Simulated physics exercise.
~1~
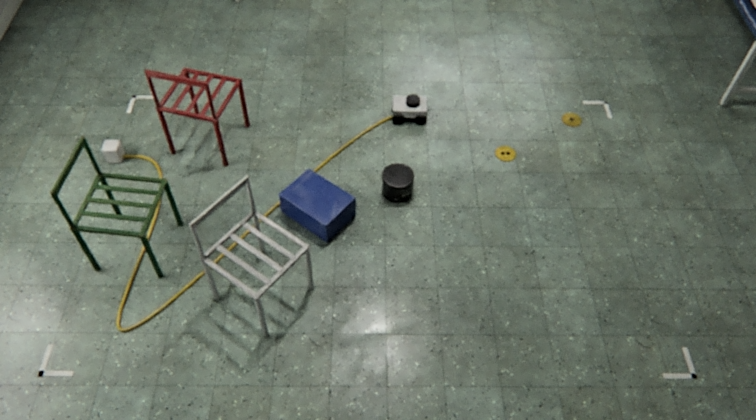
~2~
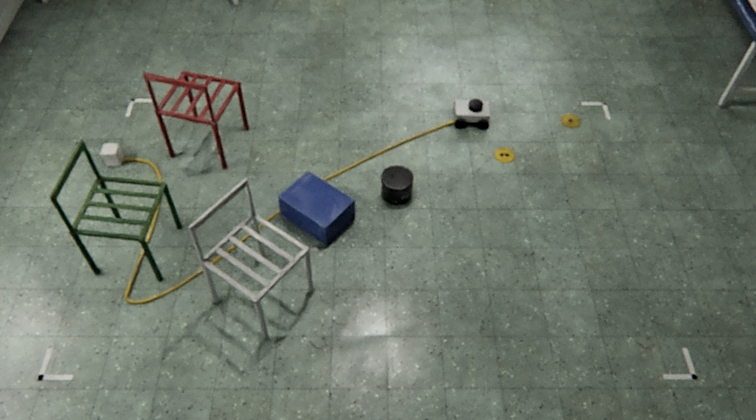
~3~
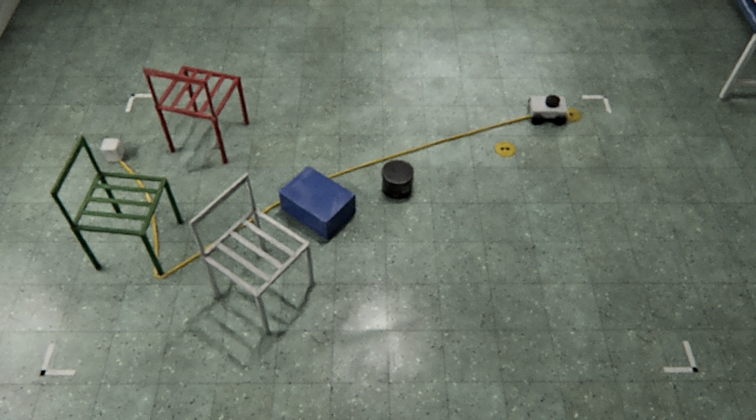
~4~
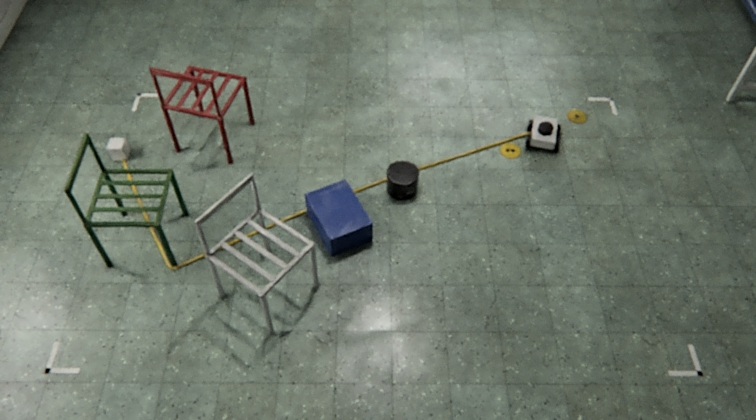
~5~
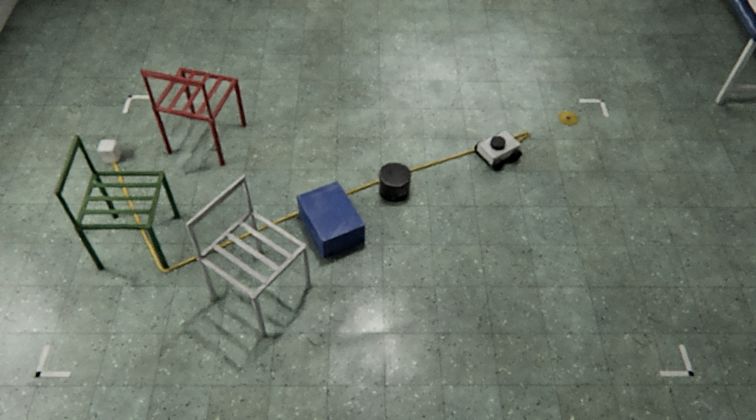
A small white cart with a black top rolls right across a green tiled floor, towing a yellow lead that winds among a red, a green and a white chair, a blue crate and a black bin. The loose loop behind the chairs shrinks as the lead straightens and the cart reaches the farther yellow mark. The cart then turns down toward the nearer mark, while the blue crate shifts slightly right and down. Finally it moves left and down to that mark, with the crate turned beside the white chair and the other furniture almost unchanged.
